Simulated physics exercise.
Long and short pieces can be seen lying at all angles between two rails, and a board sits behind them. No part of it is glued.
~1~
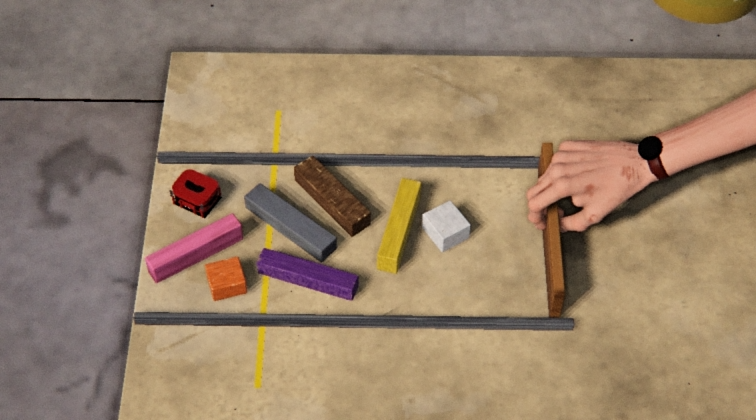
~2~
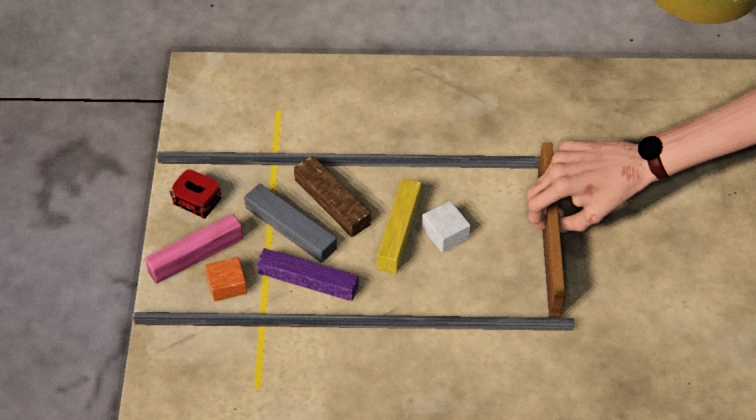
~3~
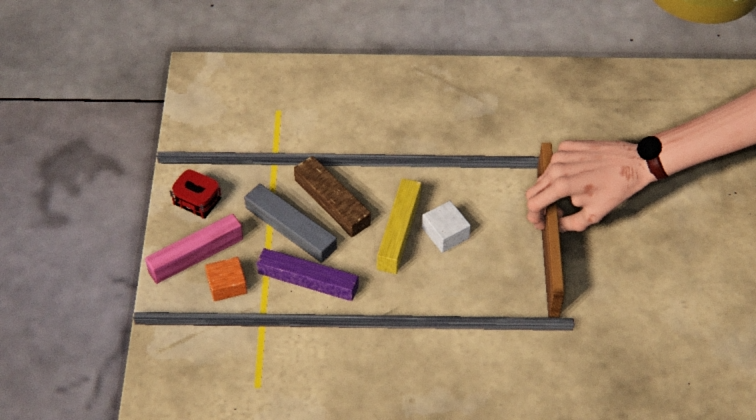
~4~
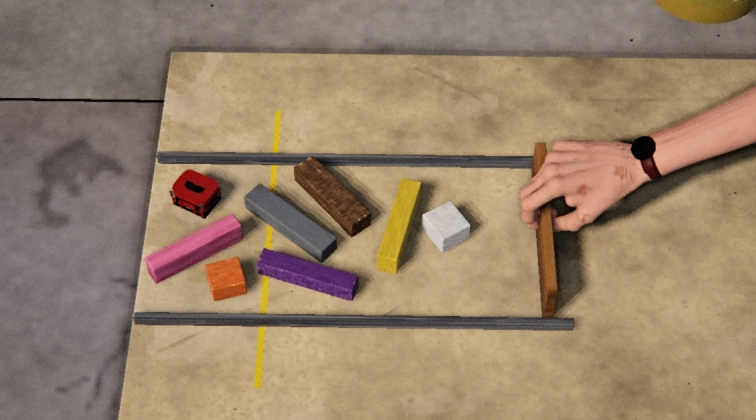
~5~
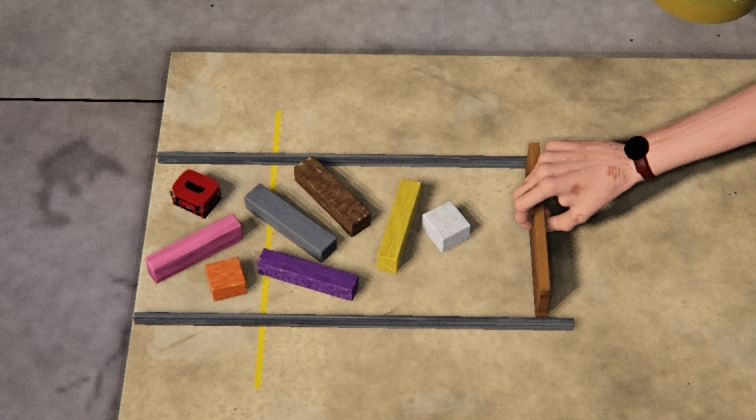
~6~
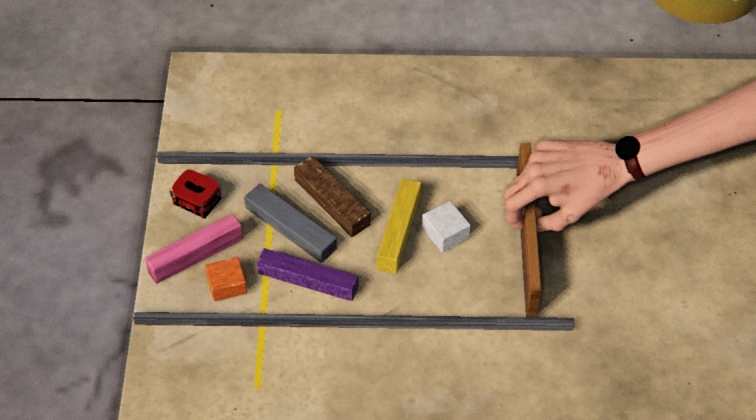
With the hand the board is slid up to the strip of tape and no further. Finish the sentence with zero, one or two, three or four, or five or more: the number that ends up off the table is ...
The number that ends up off the table is one or two.
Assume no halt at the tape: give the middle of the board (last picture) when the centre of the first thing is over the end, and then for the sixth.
At (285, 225) for the first, at (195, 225) for the sixth.
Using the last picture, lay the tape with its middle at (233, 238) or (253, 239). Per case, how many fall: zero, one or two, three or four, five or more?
First tape: Three to four; second tape: 3 or 4.
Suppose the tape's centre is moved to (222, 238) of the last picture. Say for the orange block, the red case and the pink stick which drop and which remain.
Orange block: Goes down; red case: Goes down; pink stick: Goes down.
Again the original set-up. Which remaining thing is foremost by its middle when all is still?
The one out in front is the red case.
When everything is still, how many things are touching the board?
2 in contact.
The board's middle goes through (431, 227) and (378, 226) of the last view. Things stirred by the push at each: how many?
At the first spot 2, then 5.
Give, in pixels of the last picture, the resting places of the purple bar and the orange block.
Near (213, 290) and (143, 282).
A little later, none off yet; red case at rest near (196, 194); pink stick at rest near (195, 249); orange block at rest near (226, 279).
When it is over, the number that fall off is one or two; down, pink stick.
